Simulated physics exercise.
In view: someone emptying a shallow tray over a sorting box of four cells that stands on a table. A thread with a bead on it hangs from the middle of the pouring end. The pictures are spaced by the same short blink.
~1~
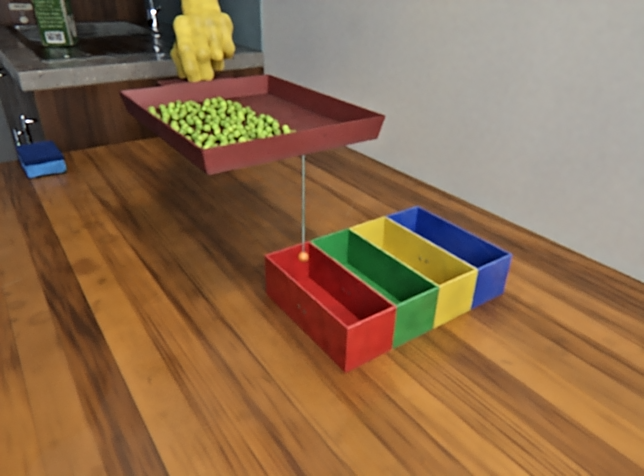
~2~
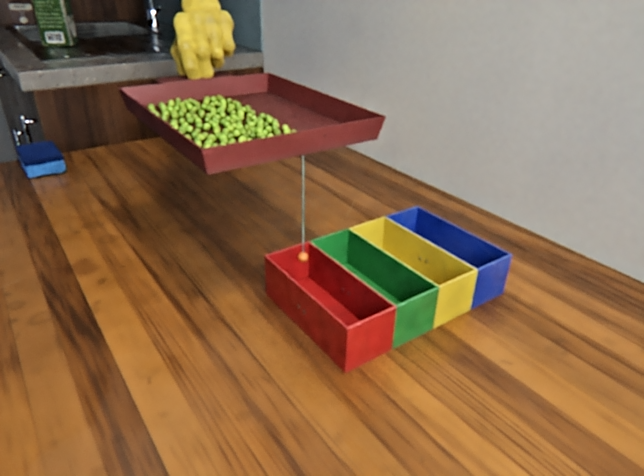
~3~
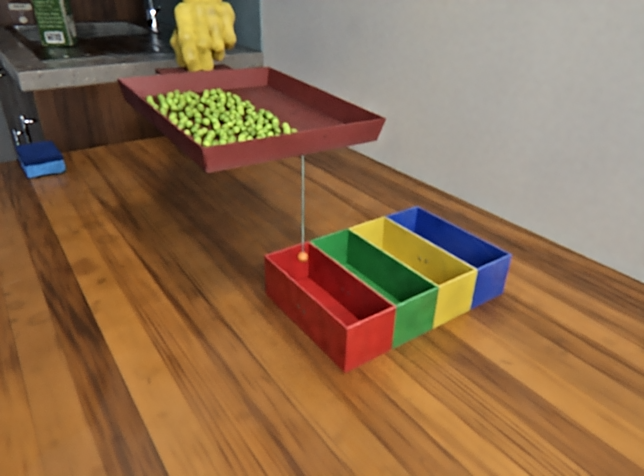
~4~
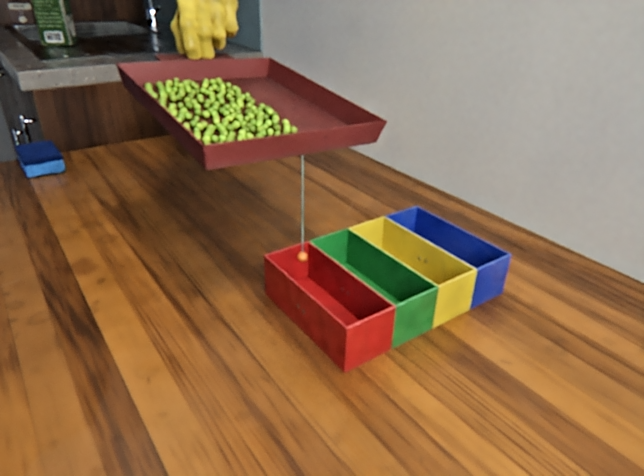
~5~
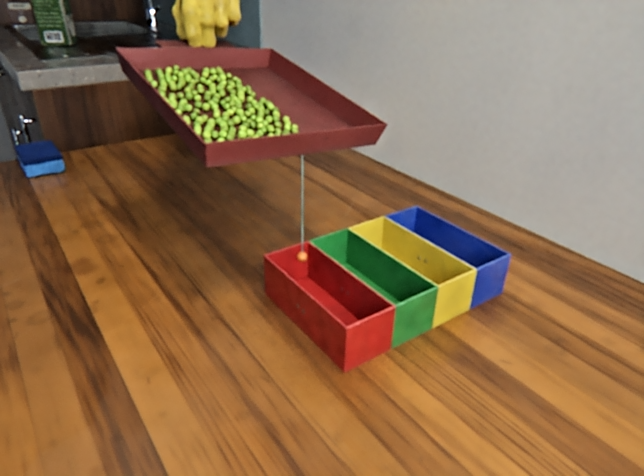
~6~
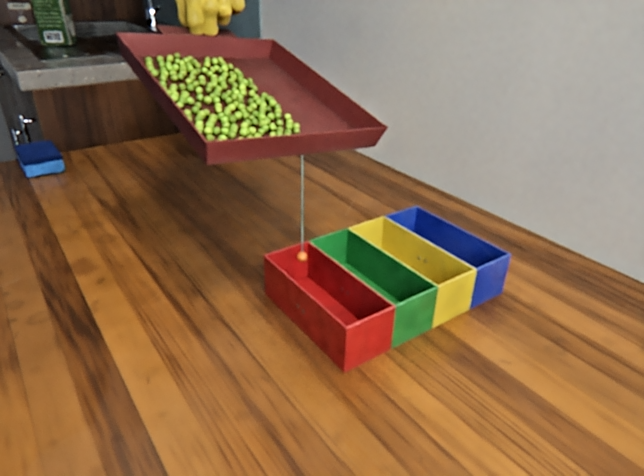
At first, a shallow red tray holding green peas sits almost level above a box with red, green, yellow and blue cells, a bead hanging on a thread. Then a yellow-gloved hand behind it raises the far side, steadily steepening the tray toward its near edge, while the peas shift slightly within it.
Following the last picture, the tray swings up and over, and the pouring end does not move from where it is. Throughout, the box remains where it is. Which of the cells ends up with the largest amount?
The green cell ends up with the largest amount.
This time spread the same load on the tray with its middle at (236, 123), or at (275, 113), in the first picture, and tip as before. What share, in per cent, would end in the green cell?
You'd get near 60 percent first and near 70 percent after that.
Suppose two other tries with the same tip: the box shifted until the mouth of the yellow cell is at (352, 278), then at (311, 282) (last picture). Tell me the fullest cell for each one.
First try: That blue cell. Second try: The blue cell.
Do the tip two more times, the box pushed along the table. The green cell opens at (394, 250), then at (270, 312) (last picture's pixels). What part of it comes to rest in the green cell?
Roughly 50 per cent, then roughly 0 per cent.
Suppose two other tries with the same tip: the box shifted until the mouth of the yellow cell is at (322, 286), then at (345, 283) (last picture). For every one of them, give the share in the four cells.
First try: Around 60 percent; second try: Around 100 percent.
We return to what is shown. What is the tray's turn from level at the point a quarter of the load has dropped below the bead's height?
At roughly 105°.
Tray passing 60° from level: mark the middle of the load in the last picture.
In the last view the centre sits at roughly (317, 125).
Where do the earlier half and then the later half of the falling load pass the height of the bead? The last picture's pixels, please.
I'd put it at roughly (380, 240), and after that at roughly (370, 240).
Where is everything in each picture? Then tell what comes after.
Corners of the pouring end (205, 147) and (379, 115), level; middle of the load (227, 126), dried peas; bead on its thread (303, 257); red cell (371, 335); green cell (416, 313); yellow cell (456, 295); blue cell (491, 278), in the first picture.
Corners of the pouring end (205, 147) and (379, 116), level; middle of the load (227, 125), in the second picture.
Corners of the pouring end (206, 145) and (379, 118), tipped barely, lowest at the right corner; middle of the load (226, 120), in the third picture.
Corners of the pouring end (207, 143) and (380, 120), tipped a little, lowest at the right corner; middle of the load (226, 114), in the fourth picture.
Corners of the pouring end (208, 140) and (381, 123), tipped a little, lowest at the right corner; middle of the load (227, 107), in the fifth picture.
Corners of the pouring end (210, 139) and (381, 125), tipped clearly, lowest at the right corner; middle of the load (228, 101); red cell (370, 335); green cell (415, 313); yellow cell (455, 294); blue cell (490, 277), in the sixth picture.
Just after the last frame, tray tipped steeply; almost all on the tray; just a few in the yellow cell.
A moment on, tray tipped right over; almost all on the tray; just a few in the green cell; just a few in the yellow cell; just a few falling or outside the box.
Further on, tray tipped past a quarter turn; roughly two thirds in the green cell; roughly a quarter in the red cell; roughly a quarter in the yellow cell; just a few falling or outside the box.
When it is over, tray tipped past a quarter turn; roughly two thirds in the green cell; roughly a quarter in the red cell; roughly a quarter in the yellow cell; not one in the blue cell; just a few outside the box.
